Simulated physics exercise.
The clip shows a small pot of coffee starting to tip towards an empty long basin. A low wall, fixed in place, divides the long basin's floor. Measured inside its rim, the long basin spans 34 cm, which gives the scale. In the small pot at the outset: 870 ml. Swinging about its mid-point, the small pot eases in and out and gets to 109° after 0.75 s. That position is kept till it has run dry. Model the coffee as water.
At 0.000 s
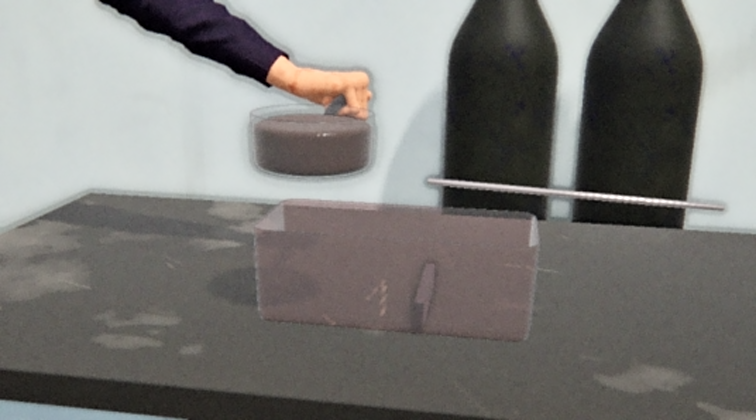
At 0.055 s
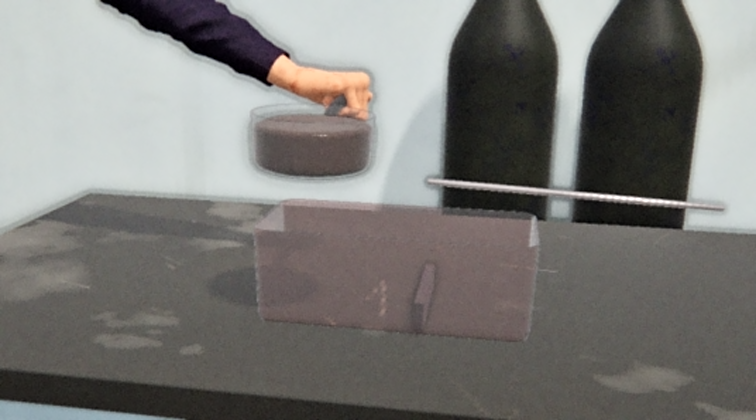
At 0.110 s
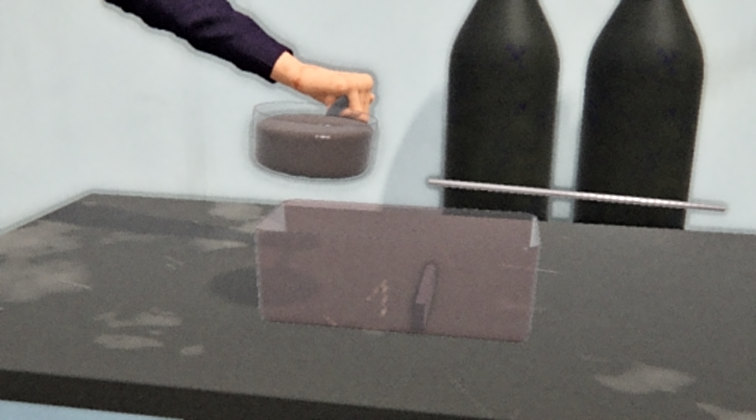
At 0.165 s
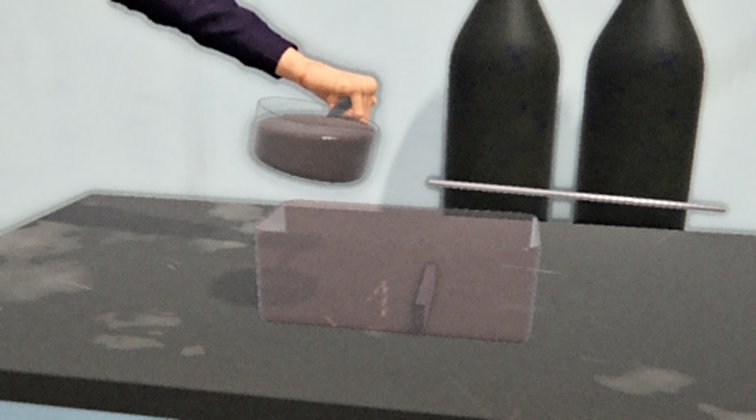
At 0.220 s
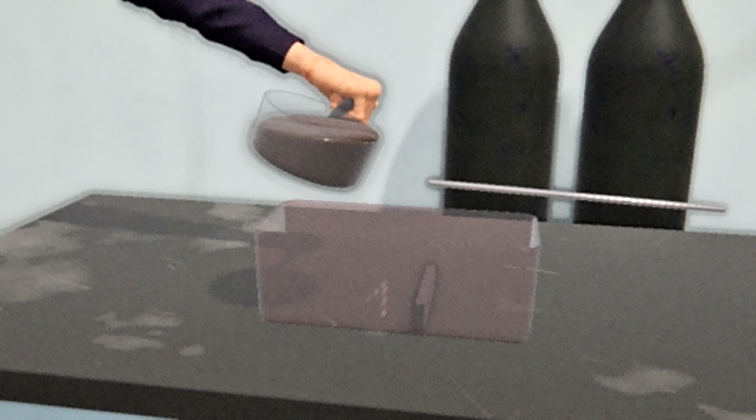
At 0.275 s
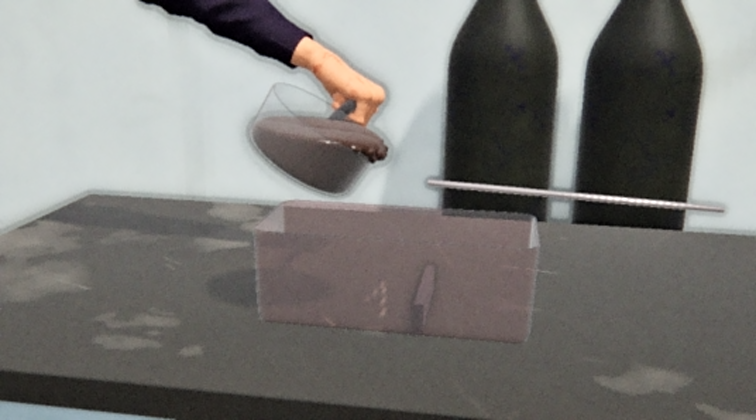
A hand tilting a small clear pot of dark coffee rightward above a long transparent basin, liquid reaching the lowered rim.
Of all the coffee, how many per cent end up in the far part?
Roughly 26 per cent.
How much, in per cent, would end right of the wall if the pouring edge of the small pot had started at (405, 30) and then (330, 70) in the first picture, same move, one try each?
The first try gives around 60 percent, the second around 15 percent.
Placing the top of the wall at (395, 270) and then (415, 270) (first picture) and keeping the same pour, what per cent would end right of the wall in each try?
The first try gives 60 percent and the second 30 percent.
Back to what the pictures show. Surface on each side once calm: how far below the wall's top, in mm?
Left 16 mm, right 24 mm.
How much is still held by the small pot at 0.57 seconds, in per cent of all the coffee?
Some 20 per cent.
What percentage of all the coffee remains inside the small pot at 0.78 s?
3 per cent or so.
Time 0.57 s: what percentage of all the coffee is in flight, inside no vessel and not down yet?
About 24 per cent.
By 0.57 s the tilt is 94° and 20 per cent is still to pour, 41 is left of the wall and 15 right of it.
By 0.78 s the tilt is 109° and 3 per cent is still to pour, 68 is left of the wall and 22 right of it.
By 1.01 s the tilt is 109° and 0 per cent is still to pour, 68 is left of the wall and 25 right of it.
By 1.25 s the tilt is 109° and 0 per cent is still to pour, 68 is left of the wall and 25 right of it.
At rest 68 per cent lies left of the wall, 26 right of it and 7 outside.
